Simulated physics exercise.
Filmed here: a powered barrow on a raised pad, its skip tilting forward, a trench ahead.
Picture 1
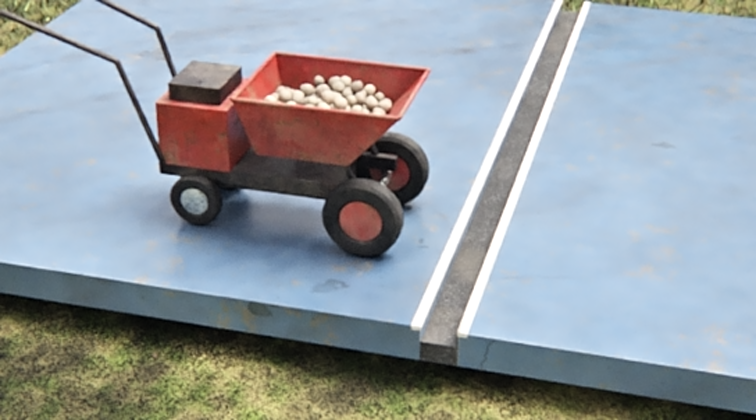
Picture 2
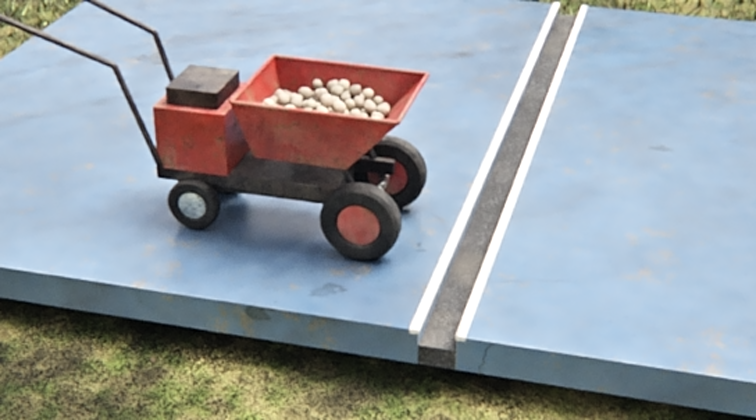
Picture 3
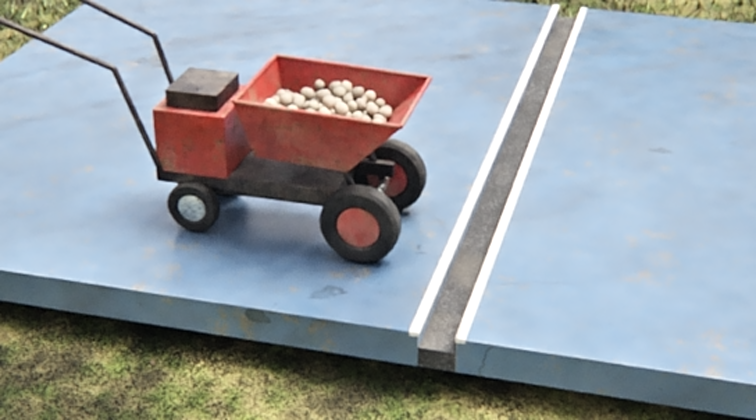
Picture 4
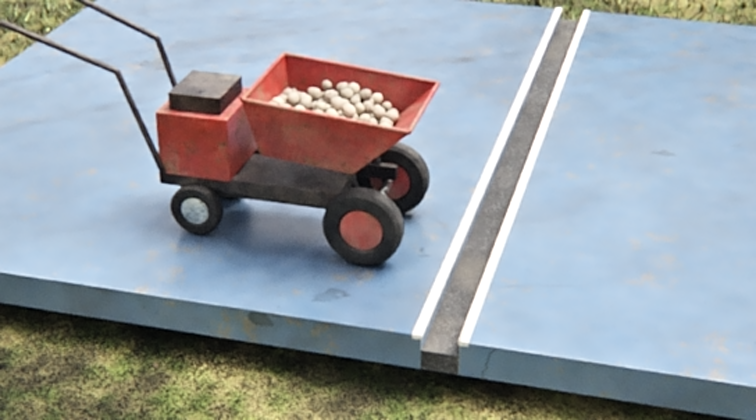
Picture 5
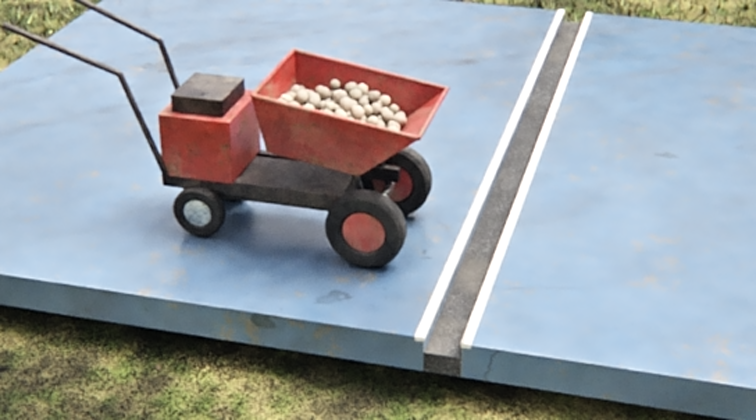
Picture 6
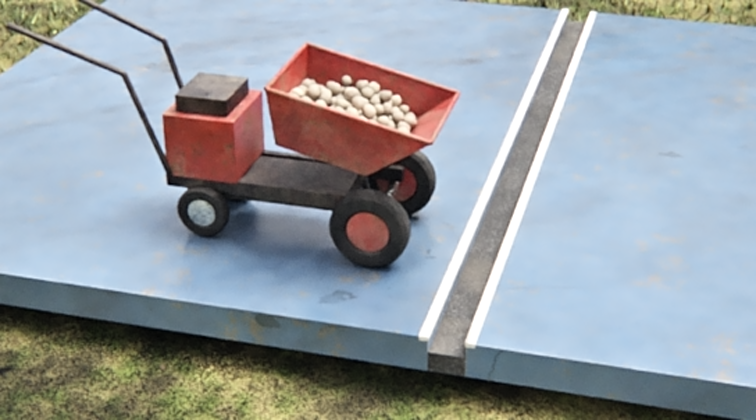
To begin with, a red powered barrow loaded with pale, rounded pebbles stands on a blue raised pad, its skip level and facing a dark, white-edged trench to the right. The skip then slowly tilts forward a little, its back end lifting away from the body while the pebbles stay heaped inside.
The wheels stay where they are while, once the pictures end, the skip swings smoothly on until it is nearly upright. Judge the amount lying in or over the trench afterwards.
Most of the load will escape the trench.
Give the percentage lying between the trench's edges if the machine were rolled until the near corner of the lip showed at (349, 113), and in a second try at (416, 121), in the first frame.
It works out to 50 per cent in the first case and 0 per cent in the second.
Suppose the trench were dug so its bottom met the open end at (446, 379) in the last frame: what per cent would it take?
Something close to 20 per cent.
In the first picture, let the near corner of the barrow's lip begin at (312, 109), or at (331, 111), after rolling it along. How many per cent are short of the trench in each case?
In order: About 60 % and 30 %.
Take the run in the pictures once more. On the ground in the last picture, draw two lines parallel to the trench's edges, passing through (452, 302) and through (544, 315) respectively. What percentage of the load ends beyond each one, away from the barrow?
Around 100 per cent for the first, and 30 per cent for the second.
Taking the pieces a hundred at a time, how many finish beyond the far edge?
That share comes out near 80 in a hundred.
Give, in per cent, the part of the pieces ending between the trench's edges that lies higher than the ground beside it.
My estimate would be close to 25 per cent.
Soon after the last picture, skip tipped well over; all in the skip.
A little later, skip tipped steeply; nearly all in the skip; a small part beyond it; a stray few falling.
Later still, skip tipped right over; about a quarter in the skip; a stray few in or heaped over the trench; most beyond it.
By the end, skip tipped right over; a stray few in the skip; about a quarter in or heaped over the trench; most beyond it.
